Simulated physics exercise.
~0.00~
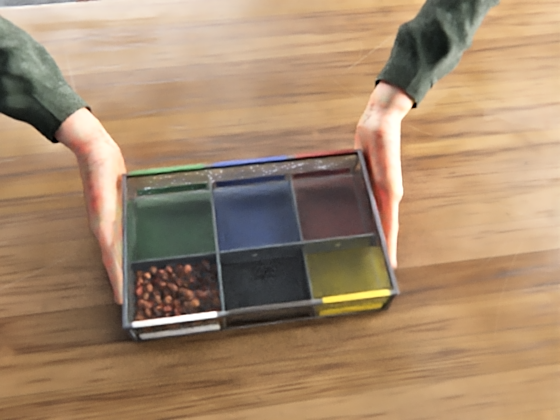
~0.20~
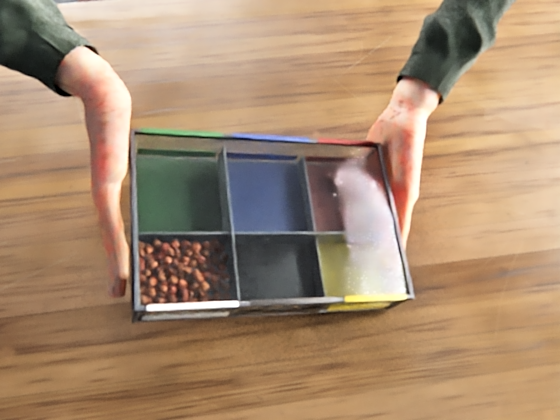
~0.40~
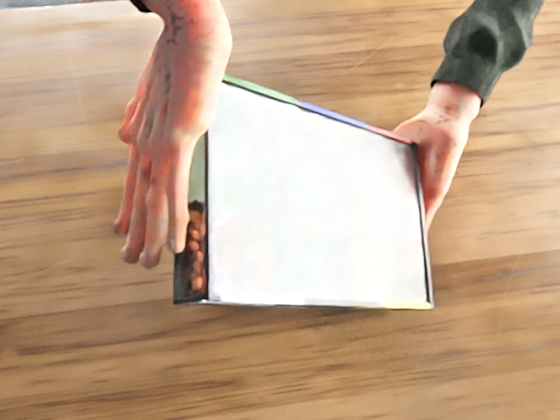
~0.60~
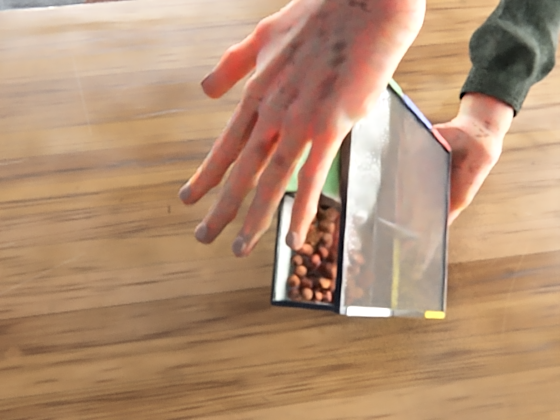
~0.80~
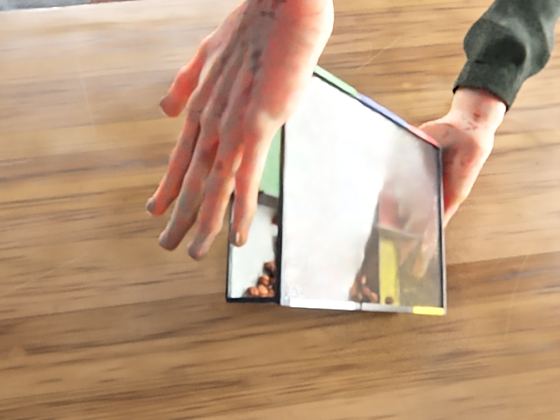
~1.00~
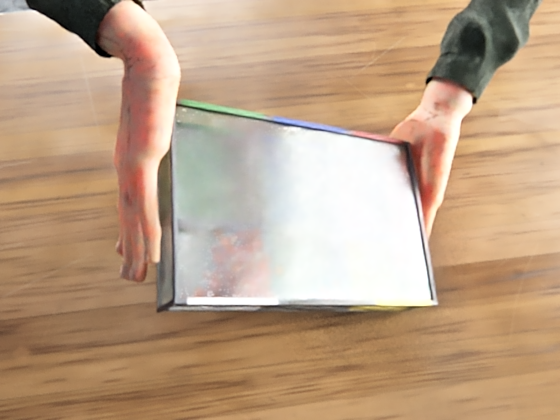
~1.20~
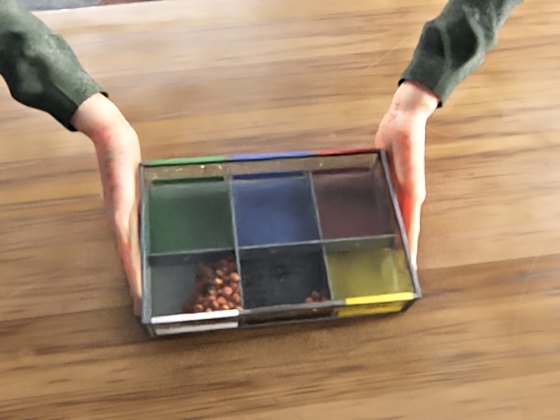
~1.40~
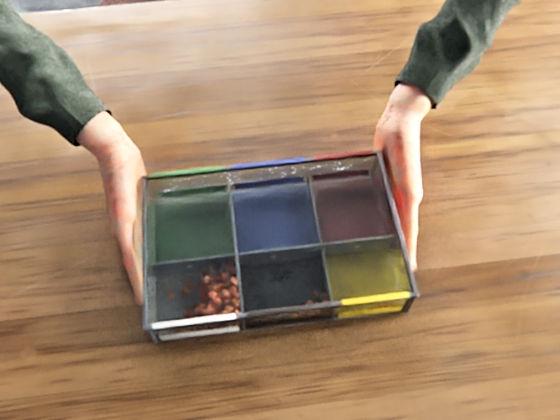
To begin with, two hands in dark green sleeves hold a shallow, clear-lidded box above a wooden surface, its six compartments marked green, blue, red, white, black and yellow, with reddish-brown pellets filling the white one at the lower left. The hands raise the box and tip it steeply, and glare whitens the lid while the left hand partly covers the view. At the steepest point, the pellets show bunched in their corner. The hands then swing the box back until it lies flat again. Finally, most pellets rest in the white compartment, with a few in the black one beside it.
